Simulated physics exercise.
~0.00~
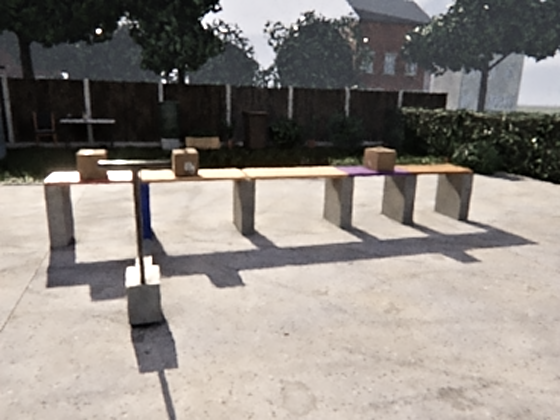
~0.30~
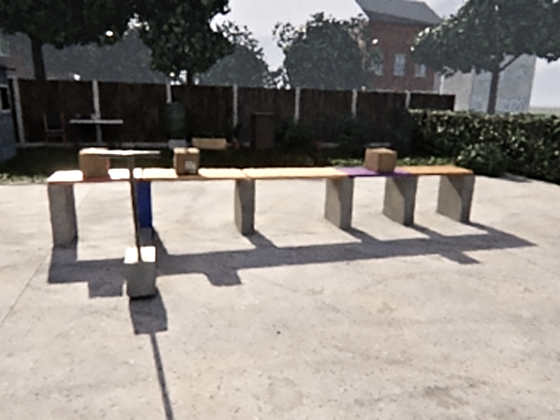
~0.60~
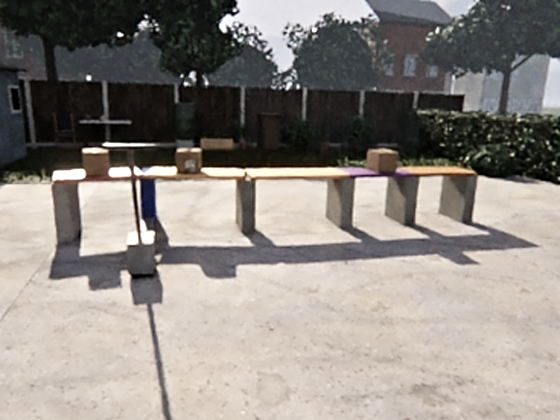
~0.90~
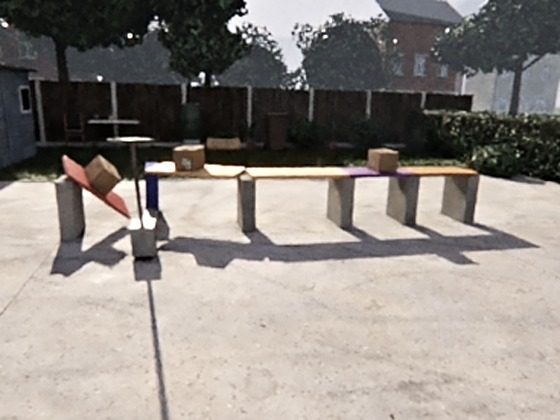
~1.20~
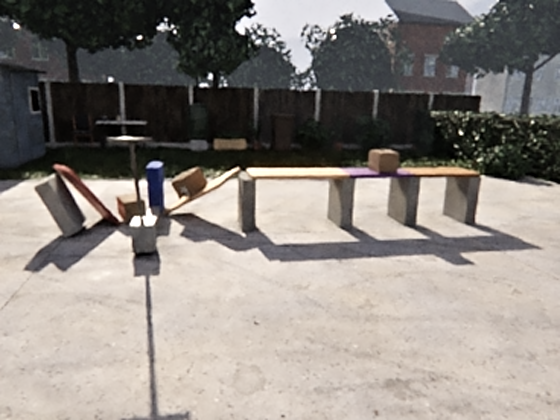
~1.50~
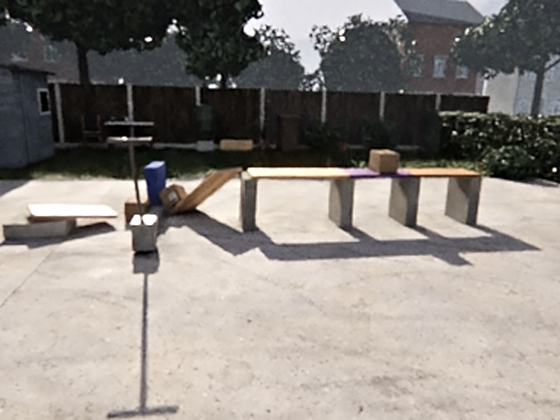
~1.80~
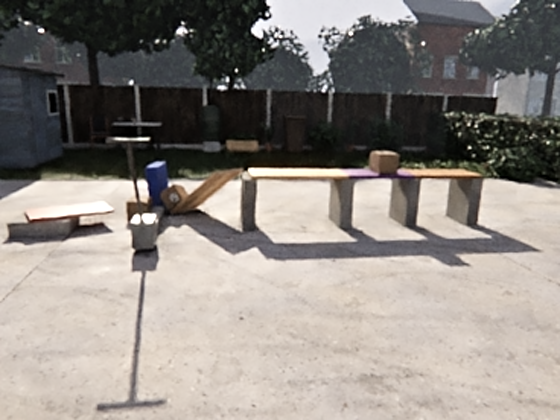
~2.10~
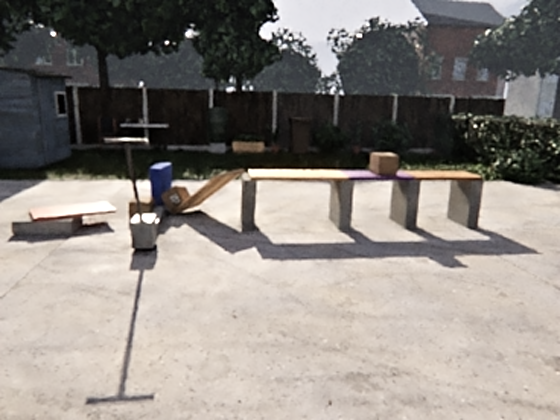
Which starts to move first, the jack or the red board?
The jack starts to move first, sliding back toward the row while the red board still lies level. The red board tips down only afterwards.
